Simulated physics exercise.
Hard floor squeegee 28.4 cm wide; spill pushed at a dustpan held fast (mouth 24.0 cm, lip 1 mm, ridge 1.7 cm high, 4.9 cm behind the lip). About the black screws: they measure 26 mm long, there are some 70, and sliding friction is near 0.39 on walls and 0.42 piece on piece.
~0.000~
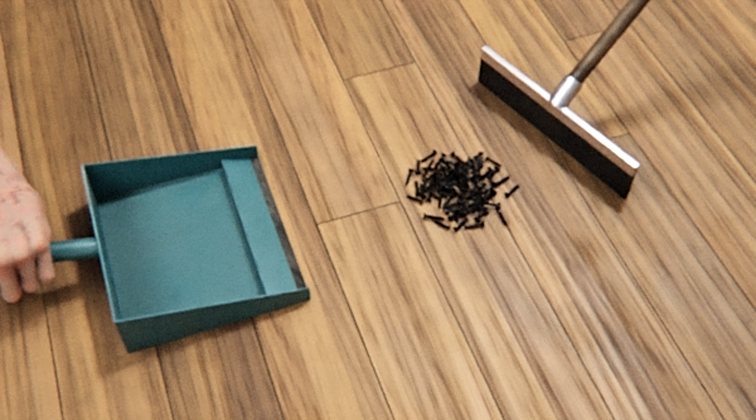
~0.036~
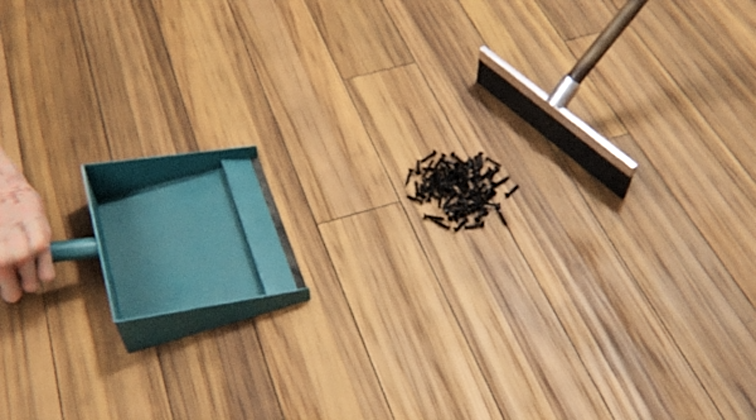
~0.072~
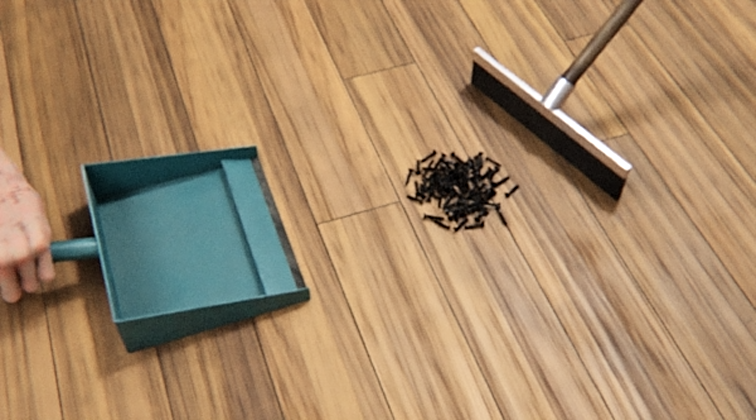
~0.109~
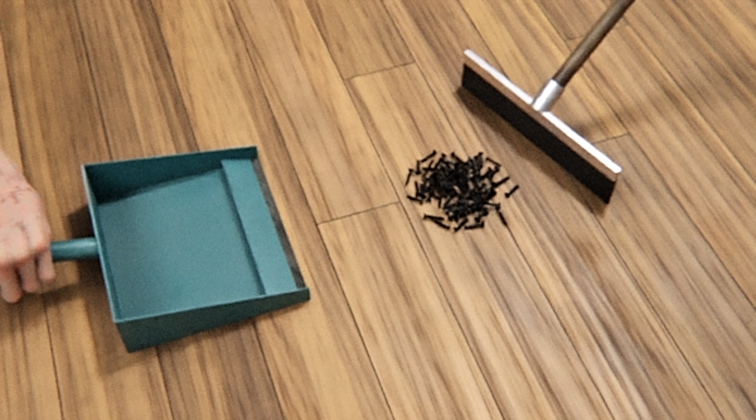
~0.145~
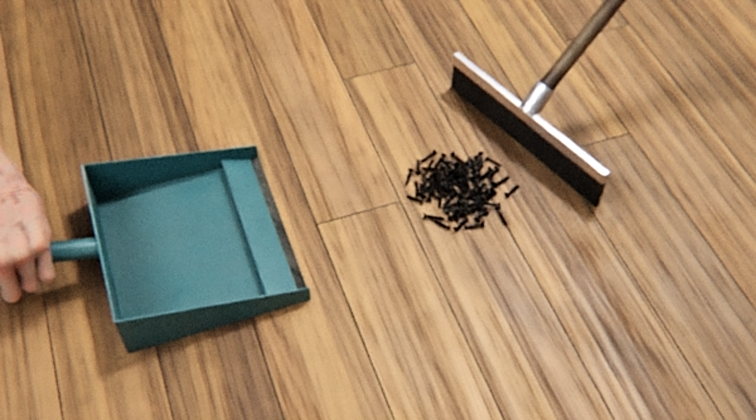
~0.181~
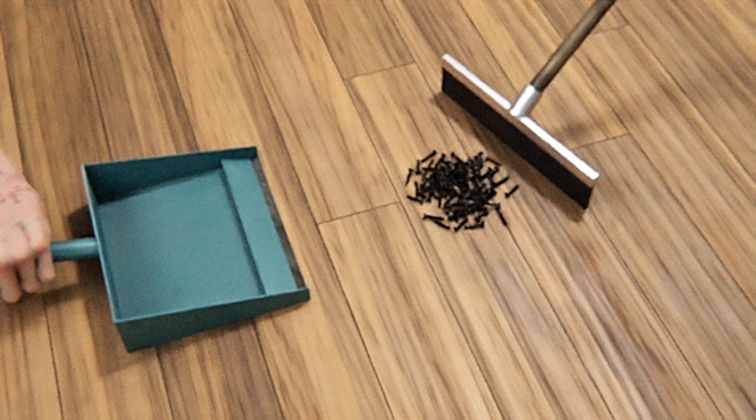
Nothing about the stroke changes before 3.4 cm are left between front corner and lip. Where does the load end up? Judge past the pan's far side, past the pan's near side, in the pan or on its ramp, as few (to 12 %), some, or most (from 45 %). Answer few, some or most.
Far side: Few; near side: Few; pan: Few.
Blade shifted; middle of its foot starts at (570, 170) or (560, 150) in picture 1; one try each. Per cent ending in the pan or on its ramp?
First try about 0 per cent, second about 0 per cent.
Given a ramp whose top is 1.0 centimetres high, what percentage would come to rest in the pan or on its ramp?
Roughly 0 per cent.
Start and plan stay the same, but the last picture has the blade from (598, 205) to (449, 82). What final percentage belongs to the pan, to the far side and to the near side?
Per cent by place - pan 0, far side 0, near side 45.
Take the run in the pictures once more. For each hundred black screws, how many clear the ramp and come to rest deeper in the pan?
I'd put it near 0 per cent.
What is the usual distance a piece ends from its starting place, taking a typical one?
Median: Approx. 18 cm.
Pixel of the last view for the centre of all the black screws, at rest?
Look around (339, 230) in the last picture.
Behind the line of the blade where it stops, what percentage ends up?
About 0 percent.
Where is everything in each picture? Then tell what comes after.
The first picture shows blade from (633, 170) to (485, 54), moved 0.0 cm, 0 of the pieces shifted so far; middle of the pieces at (459, 187); pan at (183, 252).
The second picture shows blade from (631, 171) to (483, 55), moved 0.3 cm, 0 of the pieces shifted so far; middle of the pieces at (459, 187).
The third picture shows blade from (625, 173) to (477, 56), moved 1.1 cm, 0 of the pieces shifted so far; middle of the pieces at (459, 187).
The fourth picture shows blade from (615, 175) to (467, 58), moved 2.6 cm, 0 of the pieces shifted so far; middle of the pieces at (459, 187).
The fifth picture shows blade from (603, 178) to (457, 61), moved 4.2 cm, 0 of the pieces shifted so far; middle of the pieces at (459, 187).
The sixth picture shows blade from (592, 181) to (446, 63), moved 5.8 cm, 0 of the pieces shifted so far; middle of the pieces at (459, 187); pan at (183, 252). The blade's pace is about 0.44 m/s.
After 0.46 s, middle of the blade 21 cm from the lip; 0 % over the lip, far side 0 %, near side 0 %.
After 0.64 s, middle of the blade 13 cm from the lip; 0 % over the lip, far side 0 %, near side 5 %.
Then, at 0.95 s, middle of the blade 8 cm from the lip; 0 % over the lip, far side 0 %, near side 5 %.
At rest (1.4 s), far side 0 %, near side 5 %, pan 0 %, in front of the lip or behind the blade 95 %.
